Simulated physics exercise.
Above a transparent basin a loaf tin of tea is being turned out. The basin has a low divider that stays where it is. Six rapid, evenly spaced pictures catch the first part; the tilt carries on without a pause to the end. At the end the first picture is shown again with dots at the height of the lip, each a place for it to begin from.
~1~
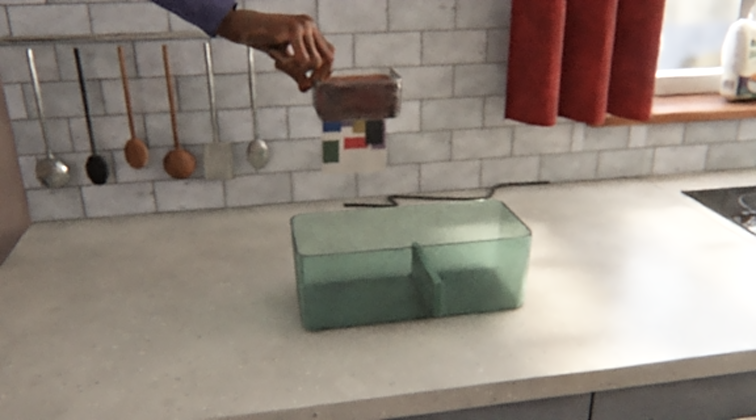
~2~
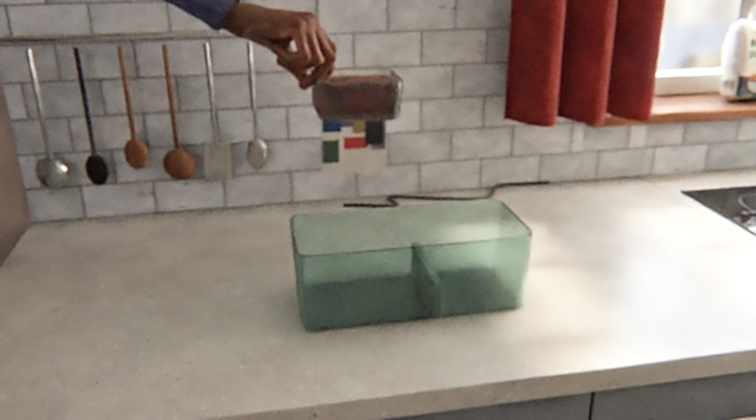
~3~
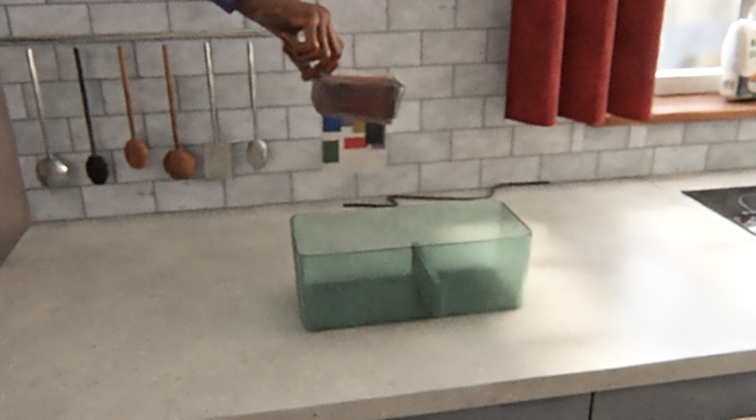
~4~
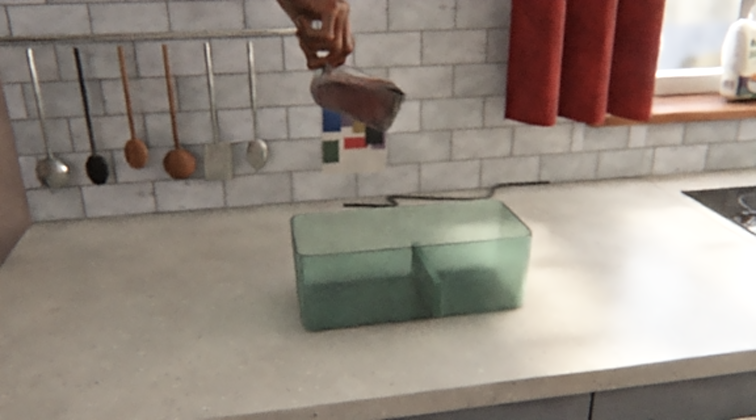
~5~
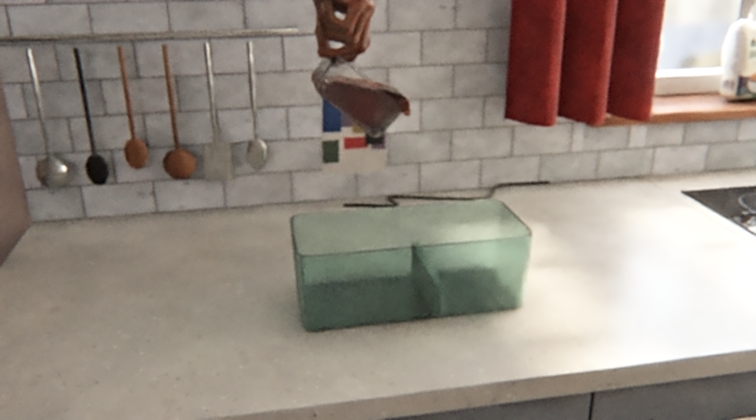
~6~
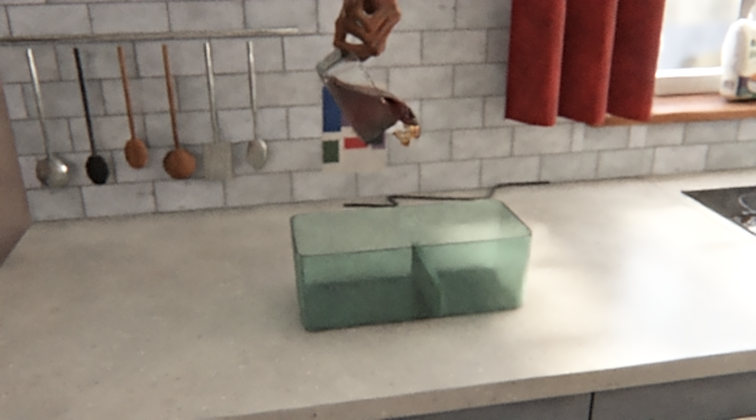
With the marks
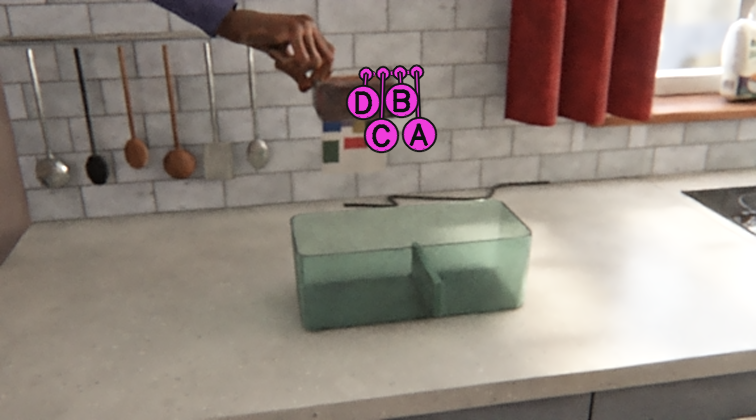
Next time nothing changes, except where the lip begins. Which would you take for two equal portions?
C.
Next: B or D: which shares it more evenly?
B it is.
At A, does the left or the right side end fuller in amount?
The right one.
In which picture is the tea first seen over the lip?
Picture 4.
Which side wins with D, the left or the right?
More ends on the left.
In magenta, A at (416, 72); B at (399, 72); C at (383, 73); D at (366, 74).
Choosing A, about 15 % ends left of the wall and 81 % right of it; 4 % is lost outside.
Choosing B, about 23 % ends left of the wall and 74 % right of it.
Choosing C, about 47 % ends left of the wall and 51 % right of it; 3 % is lost outside.
Choosing D, about 85 % ends left of the wall and 12 % right of it; 3 % is lost outside.
